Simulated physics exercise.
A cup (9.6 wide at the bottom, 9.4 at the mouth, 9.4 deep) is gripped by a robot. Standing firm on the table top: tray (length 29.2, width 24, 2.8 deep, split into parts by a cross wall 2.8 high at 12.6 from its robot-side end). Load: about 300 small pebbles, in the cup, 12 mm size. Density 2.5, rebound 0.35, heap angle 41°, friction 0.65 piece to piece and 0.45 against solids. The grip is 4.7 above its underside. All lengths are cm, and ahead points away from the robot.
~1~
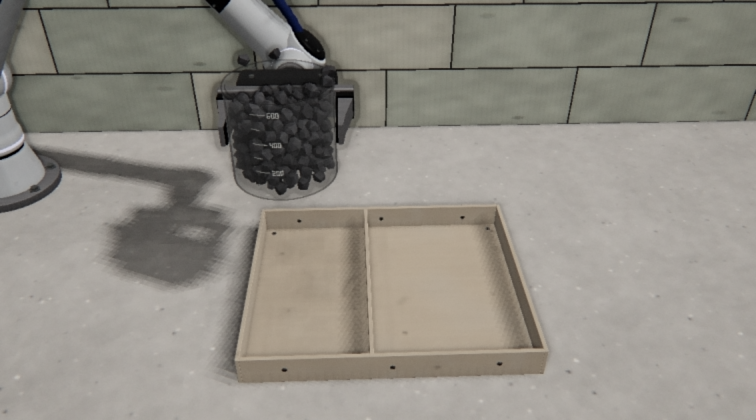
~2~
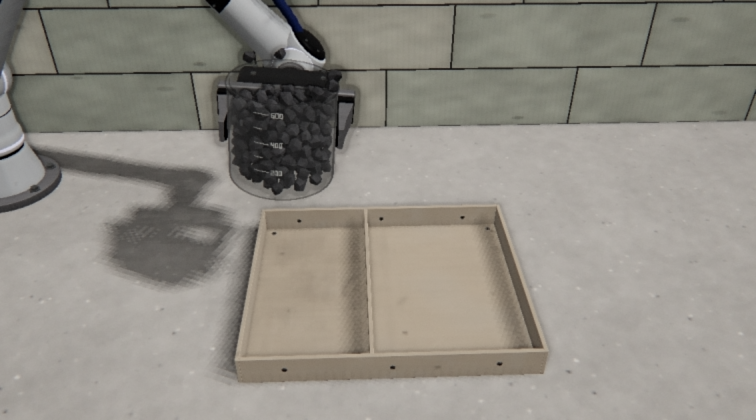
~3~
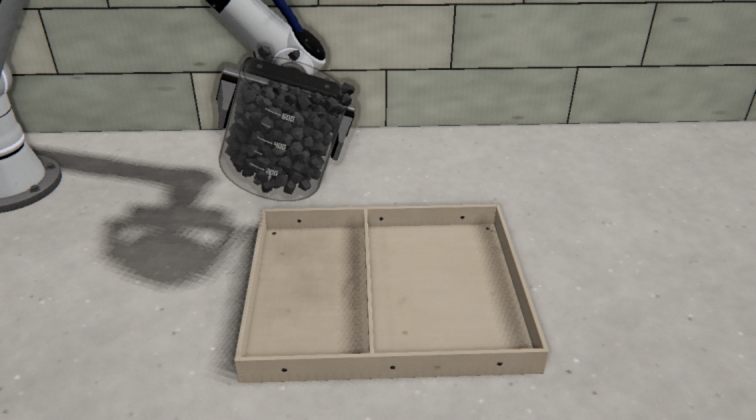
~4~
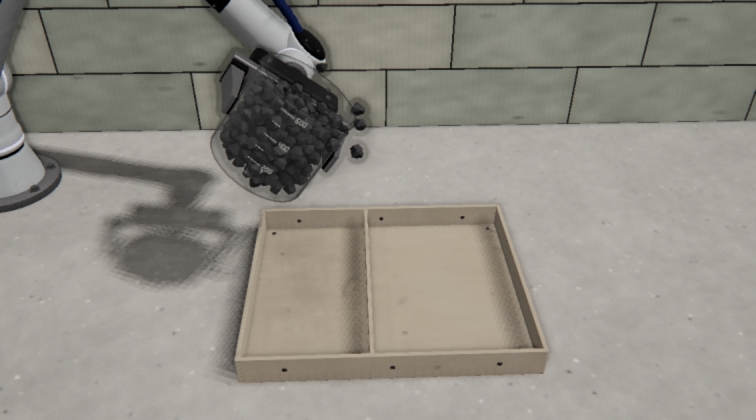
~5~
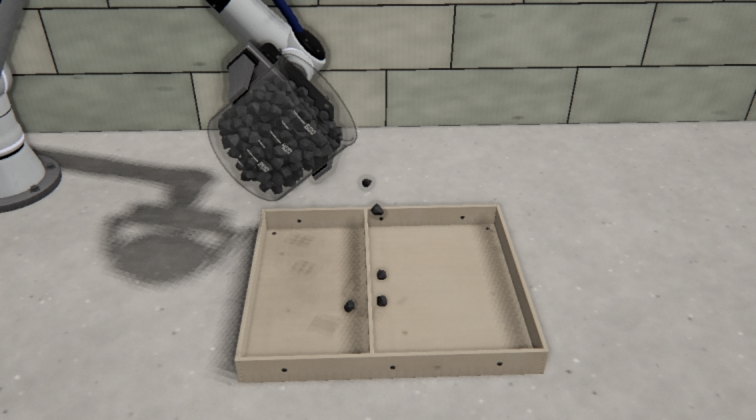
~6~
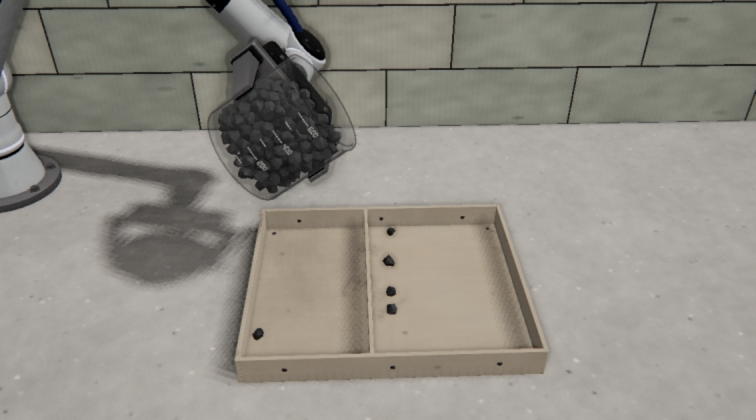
A clear cup packed with small dark pebbles, gripped by a robot arm, tilts steadily to the right above a divided tray, and a few pebbles drop out, most landing in the right section and one in the left.
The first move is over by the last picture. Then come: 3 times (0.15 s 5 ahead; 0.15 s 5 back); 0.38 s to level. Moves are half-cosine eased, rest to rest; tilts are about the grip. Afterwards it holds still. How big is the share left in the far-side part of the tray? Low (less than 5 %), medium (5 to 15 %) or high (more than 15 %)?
In the far-side part of the tray the share is medium, 5 to 15 %.
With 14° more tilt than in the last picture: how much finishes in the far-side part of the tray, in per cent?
Some 30 per cent.
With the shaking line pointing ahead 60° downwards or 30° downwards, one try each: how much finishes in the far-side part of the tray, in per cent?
Some 0 and 5 per cent.
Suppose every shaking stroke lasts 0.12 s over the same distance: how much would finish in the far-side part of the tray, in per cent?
Then about 25 per cent.
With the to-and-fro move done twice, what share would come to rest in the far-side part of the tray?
It would be near 10 per cent.
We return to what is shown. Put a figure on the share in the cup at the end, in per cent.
About 85 per cent.
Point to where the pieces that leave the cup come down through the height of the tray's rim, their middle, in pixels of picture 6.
Around (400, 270).
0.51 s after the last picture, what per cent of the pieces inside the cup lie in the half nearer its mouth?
Some 40 per cent.
Then, 0.51 s after the last picture, tilted 55° forward, highest piece 23 above the table; 272 in the cup, 23 in the far-side part, 4 in the robot-side part, 3 in flight or on a rim.
Then, 1.02 s after the last picture, tilted 42° forward, highest piece 23 above the table; 264 in the cup, 30 in the far-side part, 7 in the robot-side part, 1 in flight or on a rim.
Then, 1.48 s after the last picture, level, highest piece 26 above the table; 264 in the cup, 31 in the far-side part, 7 in the robot-side part.
Then, 2.53 s after the last picture, level, highest piece 26 above the table; 264 in the cup, 31 in the far-side part, 7 in the robot-side part.
Final count, 264 in the cup, 31 in the far-side part, 7 in the robot-side part. That is 10 % in the far-side part of the tray.
